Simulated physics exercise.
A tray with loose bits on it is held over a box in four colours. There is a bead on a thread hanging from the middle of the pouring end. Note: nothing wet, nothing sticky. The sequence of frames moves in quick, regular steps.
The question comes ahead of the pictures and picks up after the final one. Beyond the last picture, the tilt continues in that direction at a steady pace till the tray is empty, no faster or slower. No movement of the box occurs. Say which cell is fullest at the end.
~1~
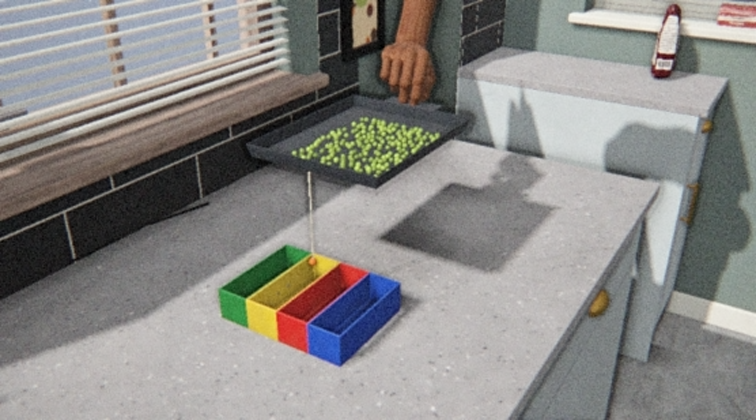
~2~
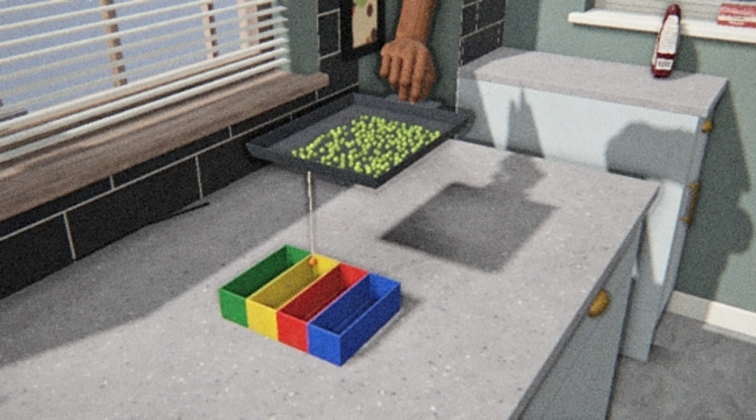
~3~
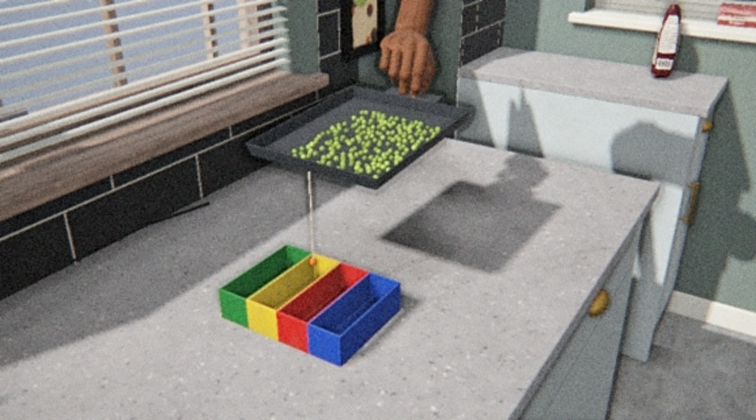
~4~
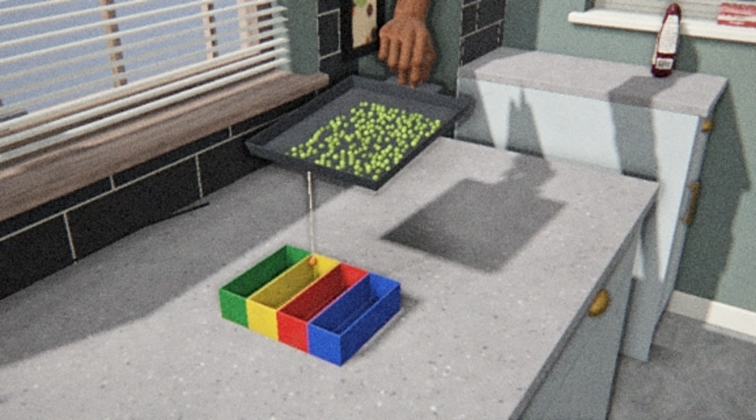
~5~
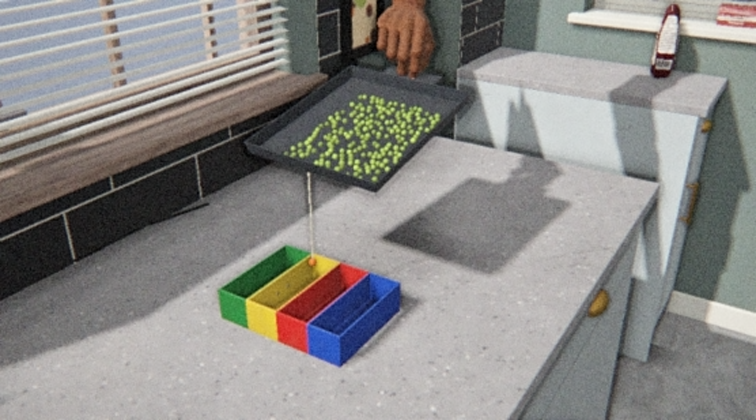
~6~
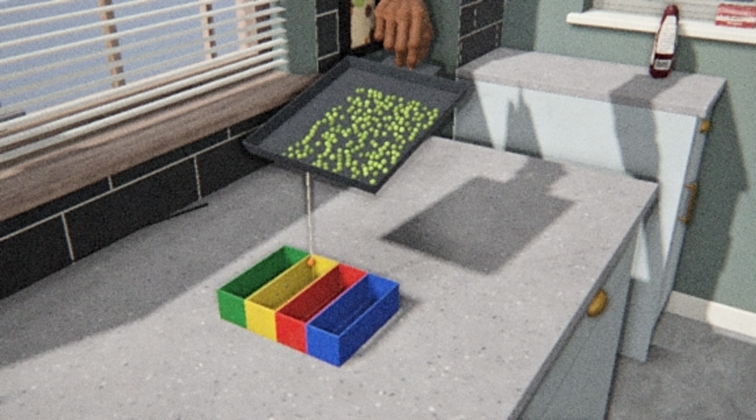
The blue cell is fullest at the end.
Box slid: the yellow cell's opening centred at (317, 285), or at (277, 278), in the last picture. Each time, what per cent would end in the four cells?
About 100 % and 50 %.
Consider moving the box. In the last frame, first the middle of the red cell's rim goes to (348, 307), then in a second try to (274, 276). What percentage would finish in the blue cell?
Approximately 10 percent, followed by approximately 10 percent.
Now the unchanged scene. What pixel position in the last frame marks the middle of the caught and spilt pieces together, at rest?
The centre ends up roughly at (346, 330).
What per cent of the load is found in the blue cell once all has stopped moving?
Result: Near 60 in a hundred.
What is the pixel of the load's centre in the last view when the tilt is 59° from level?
Somewhere around pixel (351, 172) in the last picture.
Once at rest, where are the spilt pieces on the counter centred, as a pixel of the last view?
Around (377, 382).
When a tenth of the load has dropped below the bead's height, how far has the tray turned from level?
That happens at close to 95 degrees.
Soon, tray tipped steeply; nearly all on the tray; a stray few in the blue cell; a stray few falling or outside the box.
A while on, tray tipped right over; about a quarter on the tray; about a quarter in the blue cell; a small part in the red cell; a stray few in the yellow cell; about half falling or outside the box.
Towards the end, tray tipped past a quarter turn; about two thirds in the blue cell; about a quarter in the red cell; a stray few in the yellow cell; a small part falling or outside the box.
Finally, tray tipped past a quarter turn; about two thirds in the blue cell; about a quarter in the red cell; a stray few in the yellow cell; none in the green cell; a small part outside the box.
